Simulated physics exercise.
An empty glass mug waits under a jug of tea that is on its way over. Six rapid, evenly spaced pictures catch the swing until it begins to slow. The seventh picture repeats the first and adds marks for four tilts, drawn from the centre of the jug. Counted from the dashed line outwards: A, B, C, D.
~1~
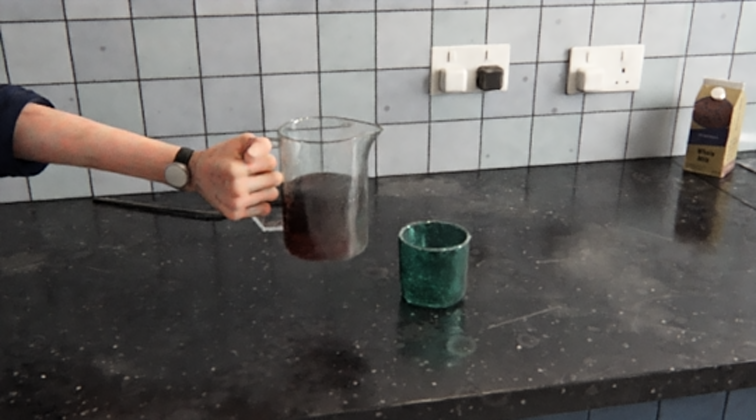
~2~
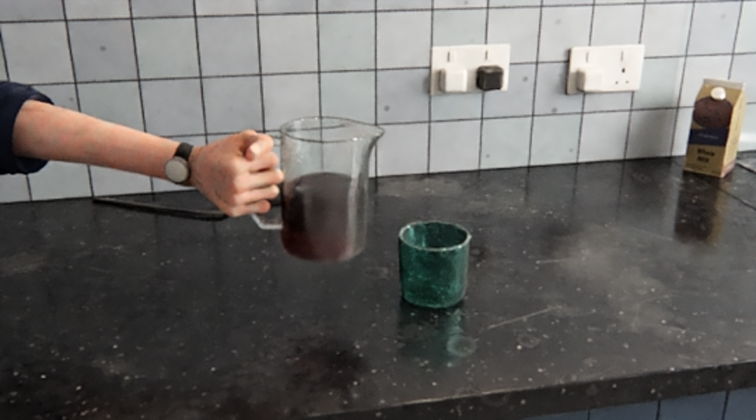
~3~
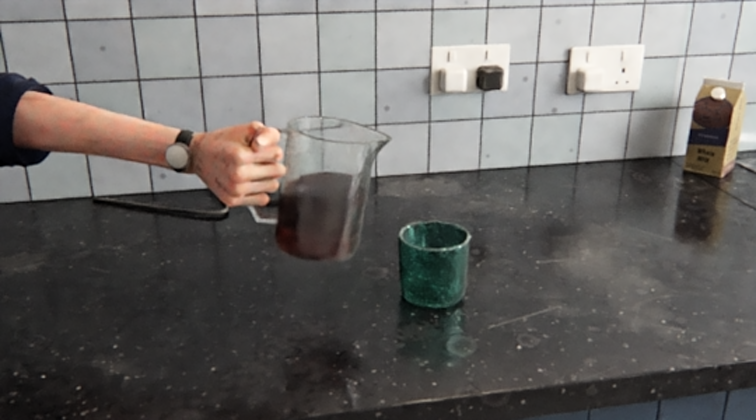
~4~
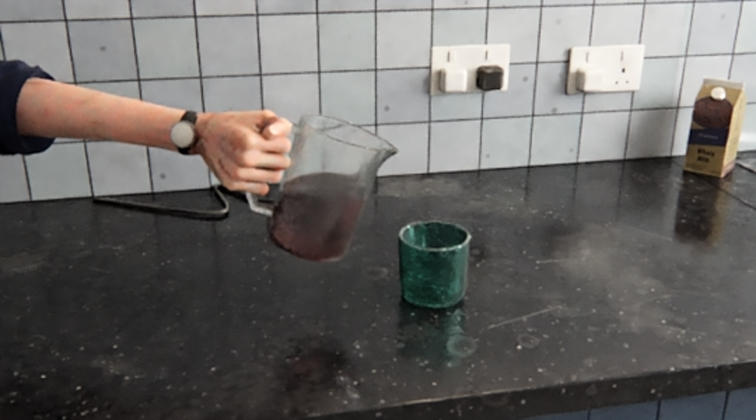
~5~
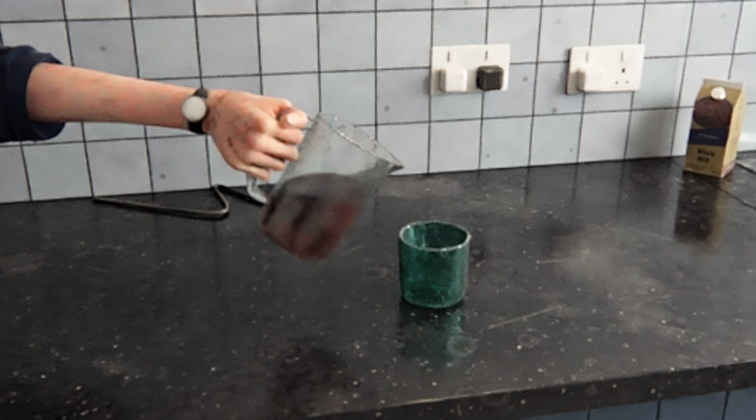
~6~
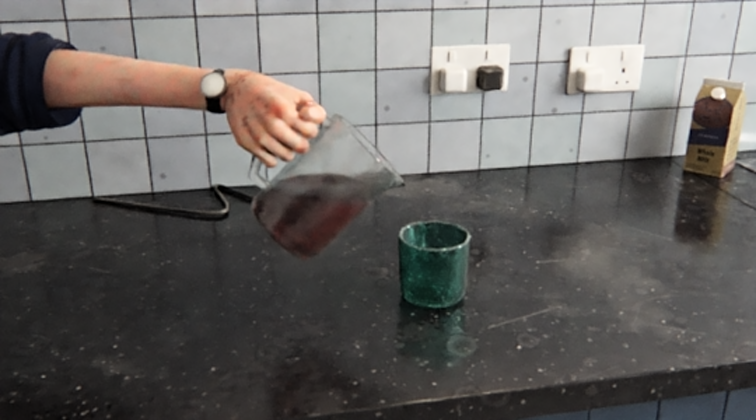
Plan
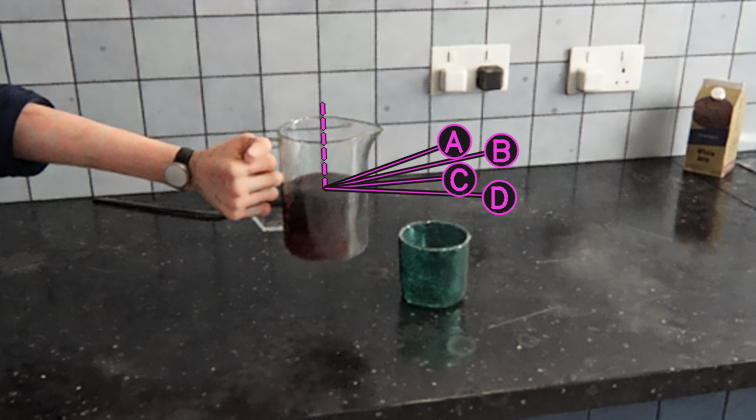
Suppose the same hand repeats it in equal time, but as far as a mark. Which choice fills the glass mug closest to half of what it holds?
Best: A.
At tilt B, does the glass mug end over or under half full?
Over half.
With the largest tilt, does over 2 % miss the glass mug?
Yes.
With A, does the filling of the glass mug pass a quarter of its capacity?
Yes.
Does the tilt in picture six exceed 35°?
Yes, it does.
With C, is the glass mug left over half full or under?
Over.
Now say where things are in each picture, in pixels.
Upright, lip at (381, 128); rim of the glass mug round (434, 234); nothing has left yet.
Tipped about 2°, lip at (384, 131); nothing has left yet.
Tipped about 9°, lip at (390, 138); nothing has left yet.
Tipped about 20°, lip at (397, 149); nothing has left yet.
Tipped about 33°, lip at (403, 165); nothing has left yet.
Tipped about 46°, lip at (405, 183); nothing has left yet.
On the marked copy, A at (438, 147); B at (484, 153); C at (442, 178); D at (482, 195).
If A is chosen, the glass mug ends with about 50 % of what it can hold.
If B is chosen, the glass mug ends with about 74 % of what it can hold.
If C is chosen, the glass mug ends with about 83 % of what it can hold; 13 % of the tea is spilt.
If D is chosen, the glass mug ends with about 60 % of what it can hold; 43 % of the tea is spilt.
